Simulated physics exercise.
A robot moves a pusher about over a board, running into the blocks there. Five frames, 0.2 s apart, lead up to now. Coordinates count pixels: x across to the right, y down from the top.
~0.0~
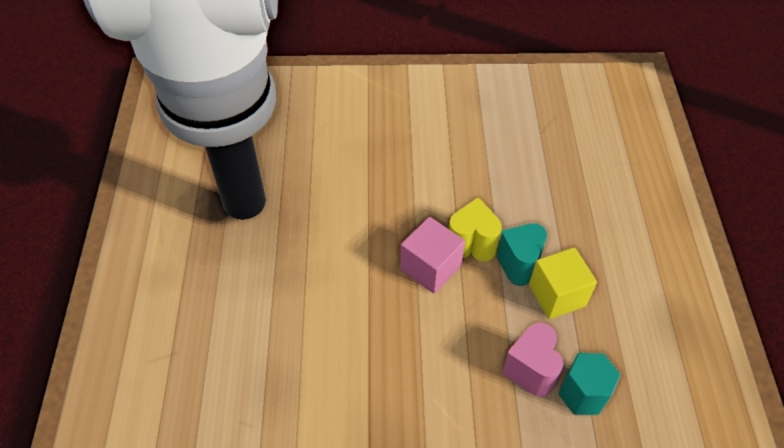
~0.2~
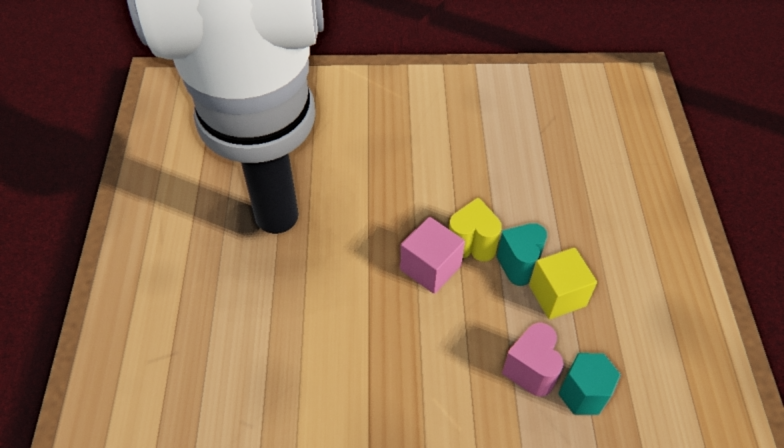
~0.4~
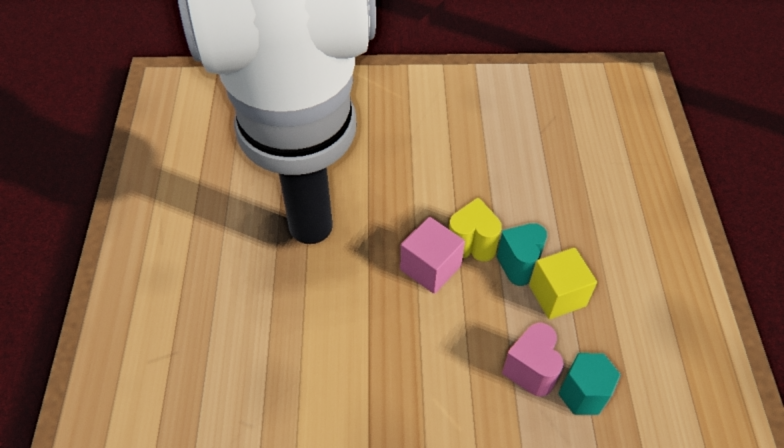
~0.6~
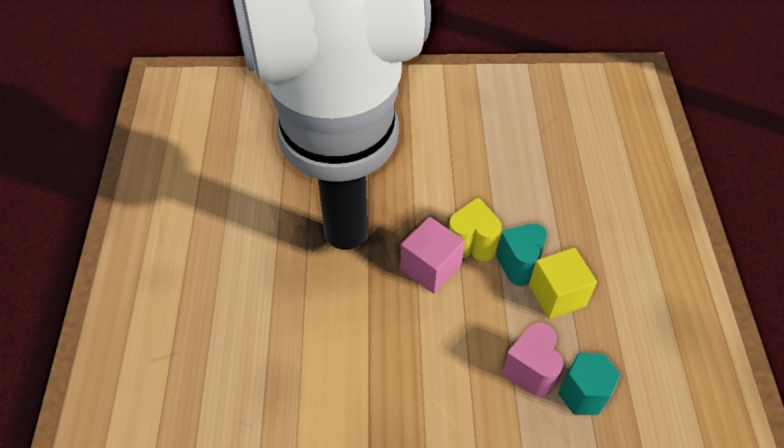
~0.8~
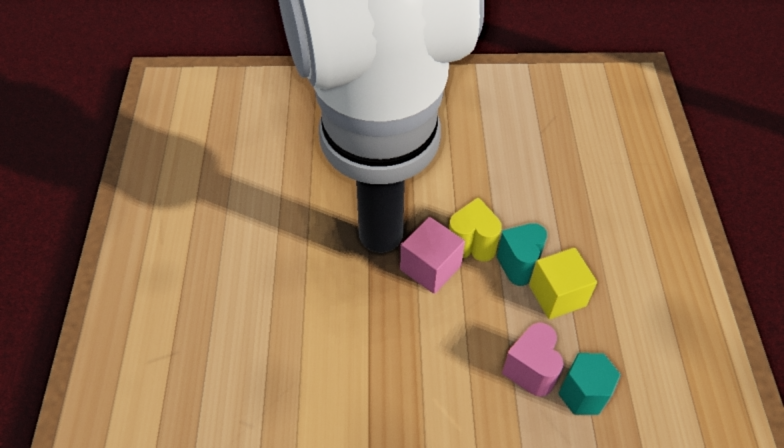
A white robot arm with a black cylindrical tip reaches over a striped wooden board on a dark red surface, seen from above at an angle by a still camera. Pink, yellow and turquoise blocks, some heart-shaped, sit in two clusters right of centre and toward the lower right. The arm glides steadily rightward and slightly down from the upper left, drawing close beside the pink cube, while the blocks stay still.
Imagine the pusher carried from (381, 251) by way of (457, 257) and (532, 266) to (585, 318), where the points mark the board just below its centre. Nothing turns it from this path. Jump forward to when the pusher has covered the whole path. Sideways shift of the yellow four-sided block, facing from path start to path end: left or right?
It moves off to the right.
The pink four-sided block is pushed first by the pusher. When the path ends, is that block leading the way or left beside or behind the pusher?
At the end of the path, the pusher has already lost the pink four-sided block, which lies beside or behind it.
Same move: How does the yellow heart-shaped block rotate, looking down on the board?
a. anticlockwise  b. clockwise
Correct choice: A.
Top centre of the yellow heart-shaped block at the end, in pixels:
It is going to be at (539, 204).
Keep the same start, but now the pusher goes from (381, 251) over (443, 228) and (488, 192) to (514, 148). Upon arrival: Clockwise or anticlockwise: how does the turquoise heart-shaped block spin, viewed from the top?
Short answer: Clockwise.
On the path given first. One third of the way, pusher (460, 241); pink four-sided block (486, 266), turned 25° clockwise; yellow heart-shaped block (501, 212), turned 25° anticlockwise; turquoise heart-shaped block (539, 239), turned 40° clockwise.
Two thirds of the way, pusher (537, 251); pink four-sided block (502, 274), turned 55° clockwise; yellow heart-shaped block (539, 204), turned 105° anticlockwise; turquoise heart-shaped block (582, 236), turned 30° clockwise; yellow four-sided block (576, 277), turned 15° clockwise.
At the end, pusher (592, 304); pink four-sided block (502, 274), turned 55° clockwise; yellow heart-shaped block (539, 204), turned 105° anticlockwise; turquoise heart-shaped block (604, 243), turned 20° anticlockwise; yellow four-sided block (619, 336).
